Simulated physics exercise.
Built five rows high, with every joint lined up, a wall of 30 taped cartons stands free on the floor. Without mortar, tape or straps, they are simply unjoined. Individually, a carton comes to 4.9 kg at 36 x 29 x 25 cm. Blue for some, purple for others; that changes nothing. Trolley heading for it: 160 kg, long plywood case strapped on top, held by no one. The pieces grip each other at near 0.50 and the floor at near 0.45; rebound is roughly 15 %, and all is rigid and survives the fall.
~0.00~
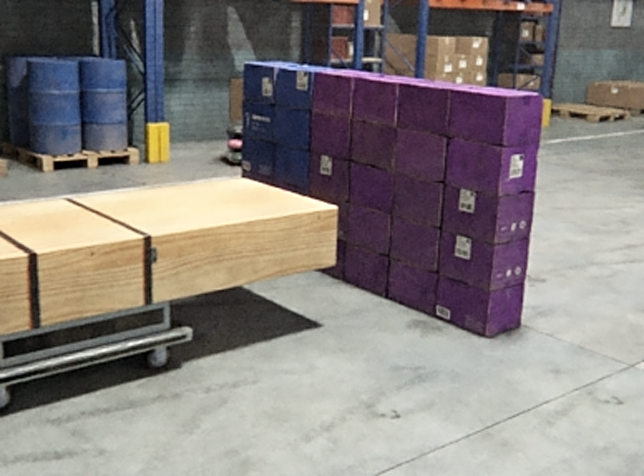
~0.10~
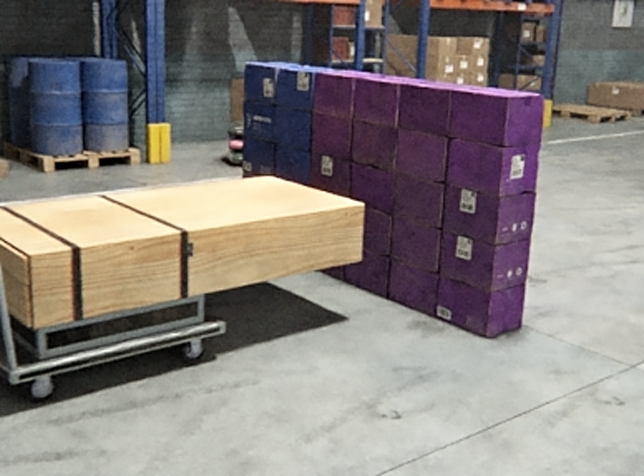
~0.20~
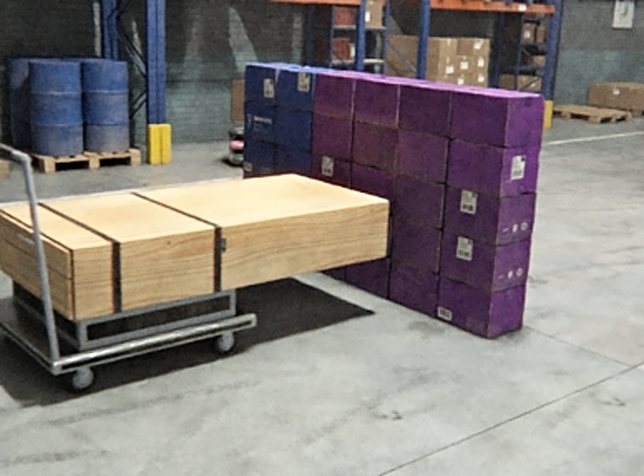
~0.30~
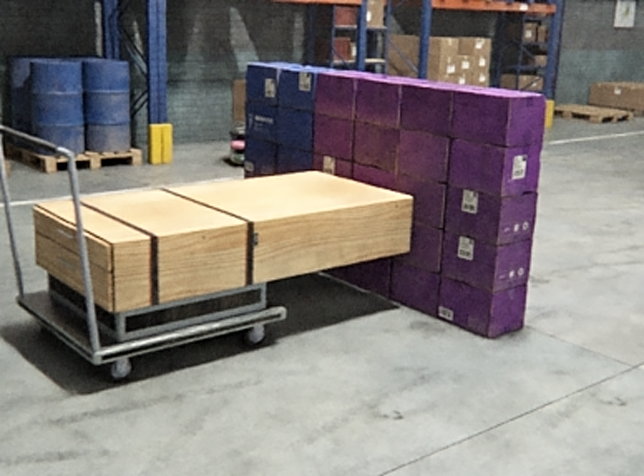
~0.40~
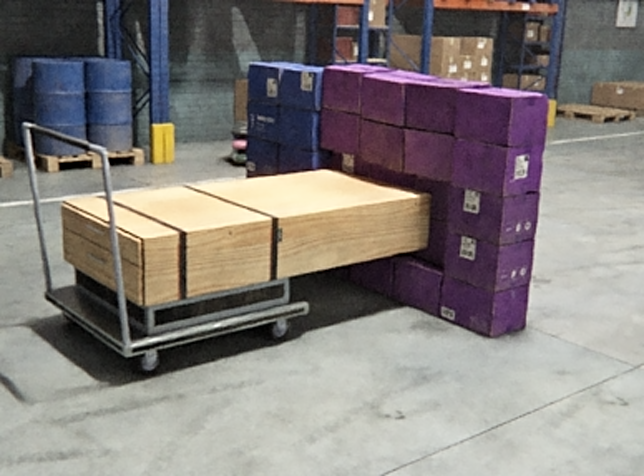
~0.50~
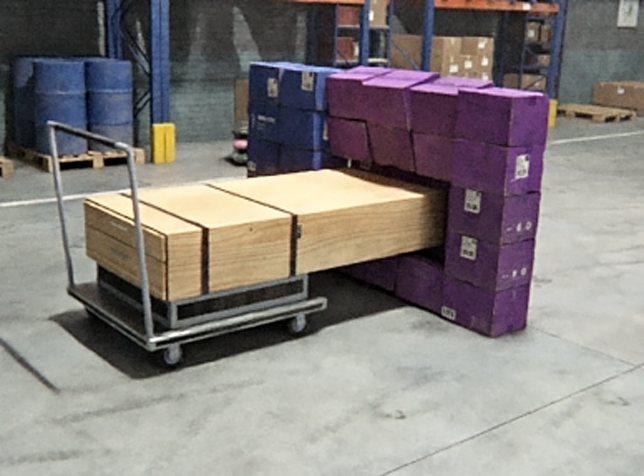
A long wooden crate on an unattended trolley rolled in from the left and pushed into a wall of blue and purple boxes, shoving some purple ones back and tilting those along the top.
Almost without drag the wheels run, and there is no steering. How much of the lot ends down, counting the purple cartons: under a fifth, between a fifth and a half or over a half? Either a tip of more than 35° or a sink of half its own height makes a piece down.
Tally: Past the halfway mark.
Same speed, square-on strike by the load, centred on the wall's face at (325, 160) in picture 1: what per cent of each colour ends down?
Then purple would be 50 per cent down and blue 50 per cent.
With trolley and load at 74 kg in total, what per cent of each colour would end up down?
In that case purple comes to 60 and blue to 0 percent.
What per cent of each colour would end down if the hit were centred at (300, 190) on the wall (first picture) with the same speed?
Down at the end: Purple 20 percent, blue 80 percent.
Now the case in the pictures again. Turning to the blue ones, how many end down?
The blue ones end with 0 down.
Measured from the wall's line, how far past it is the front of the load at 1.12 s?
At that moment, around 80 cm past it.
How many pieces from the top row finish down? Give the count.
A total of 3.
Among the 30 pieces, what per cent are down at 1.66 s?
It's 40 percent at that point.
Around 0.60 s, load 32 cm past the wall's line, still rolling; none of the 20 purple cartons down (0 of 30 in all colours); top purple carton tipped 33°.
Around 0.78 s, load 49 cm past the wall's line, still rolling; 9 of the 20 purple cartons down (9 of 30 in all colours); top purple carton tipped 43°, 20 cm lower.
Around 1.12 s, load 79 cm past the wall's line, still rolling; 12 of the 20 purple cartons down (12 of 30 in all colours); top purple carton on its side.
Around 1.66 s, load 1.11 m past the wall's line, still rolling; 12 of the 20 purple cartons down (12 of 30 in all colours); top purple carton on its side.
Finally (2.4 s), load 1.21 m past the wall's line, stopped; 12 of the 20 purple cartons down (12 of 30 in all colours); top purple carton on its side; top blue carton unmoved. That is 60 per cent. Seen by the last camera, middles, top purple carton near (446, 150), top blue carton near (315, 89).
